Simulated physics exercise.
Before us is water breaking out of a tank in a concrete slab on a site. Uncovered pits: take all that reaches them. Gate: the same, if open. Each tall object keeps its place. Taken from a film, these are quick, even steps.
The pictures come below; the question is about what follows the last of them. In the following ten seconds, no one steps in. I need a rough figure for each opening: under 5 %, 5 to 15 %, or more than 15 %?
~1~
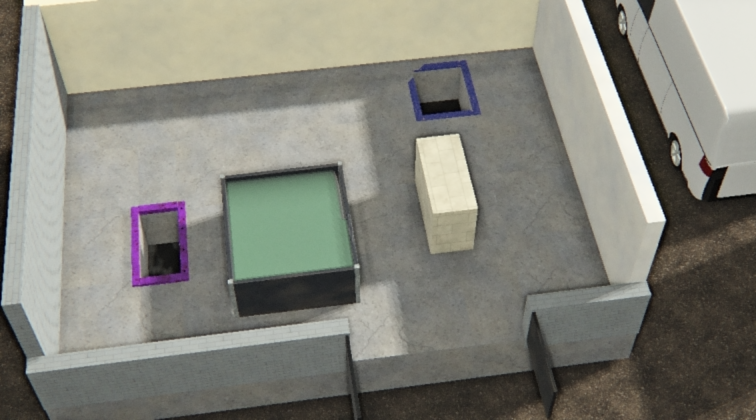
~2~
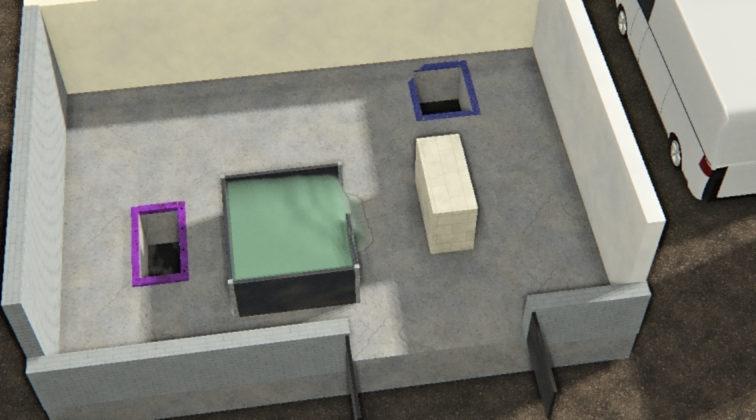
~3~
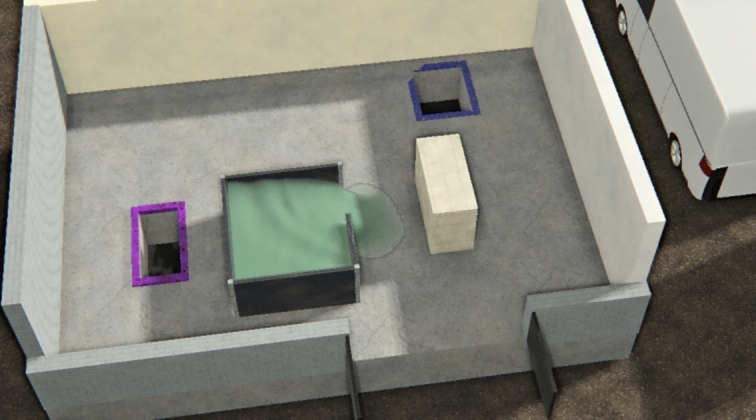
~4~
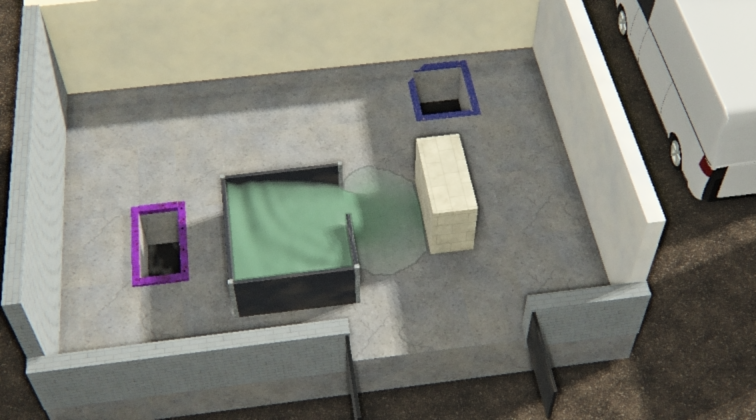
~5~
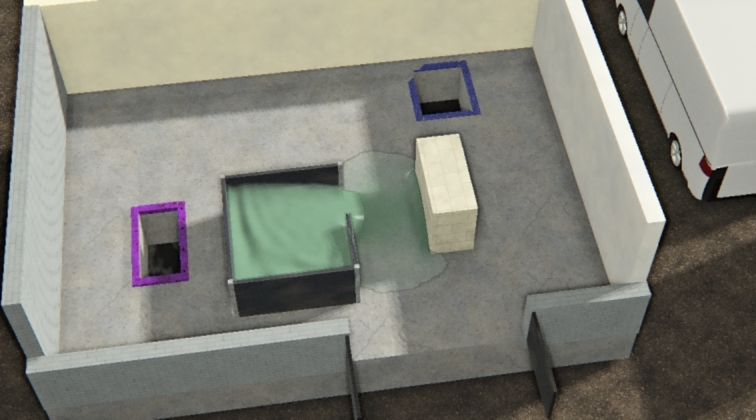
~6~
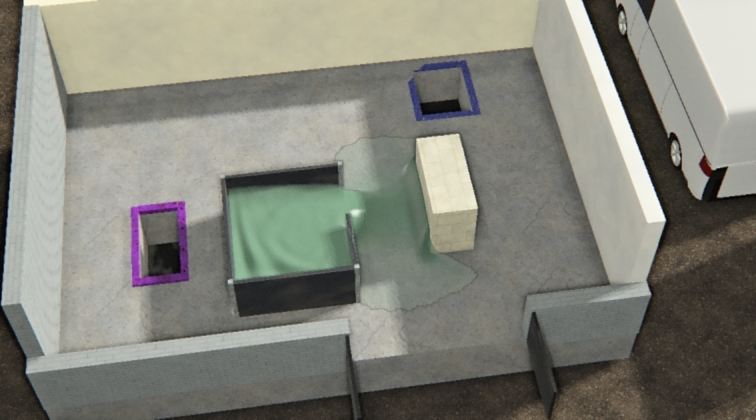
Roughly: The gate, more than 15 %; the purple pit, under 5 %; the blue pit, more than 15 %.
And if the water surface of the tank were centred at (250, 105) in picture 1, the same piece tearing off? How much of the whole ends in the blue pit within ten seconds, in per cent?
Blue: 60 %.
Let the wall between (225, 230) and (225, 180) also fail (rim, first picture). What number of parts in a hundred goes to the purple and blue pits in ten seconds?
Near enough: Purple 65 percent, blue 0 percent.
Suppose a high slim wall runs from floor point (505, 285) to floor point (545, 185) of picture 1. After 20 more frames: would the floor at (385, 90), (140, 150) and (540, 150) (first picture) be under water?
In that order: Awash, clear, clear.
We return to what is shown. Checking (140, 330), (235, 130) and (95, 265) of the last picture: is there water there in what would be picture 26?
Spared, spared, spared.
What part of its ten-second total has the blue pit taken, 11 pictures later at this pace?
By then roughly 20 percent of the ten-second total is in.
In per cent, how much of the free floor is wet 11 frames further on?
My guess is around 30 in a hundred.
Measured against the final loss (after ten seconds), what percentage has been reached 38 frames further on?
My estimate is roughly 75 percent.
A moment on, water covers 20 % of the floor; the gate 1 %, the purple pit 0 %, the blue pit 1 %.
Next, water covers 30 % of the floor; the gate 7 %, the purple pit 0 %, the blue pit 5 %.
Then, water covers 40 % of the floor; the gate 15 %, the purple pit 0 %, the blue pit 11 %.
Later, water covers 60 % of the floor; the gate 24 %, the purple pit 0 %, the blue pit 18 %.
In the end, water covers 80 % of the floor; the gate 30 %, the purple pit 0 %, the blue pit 24 %.
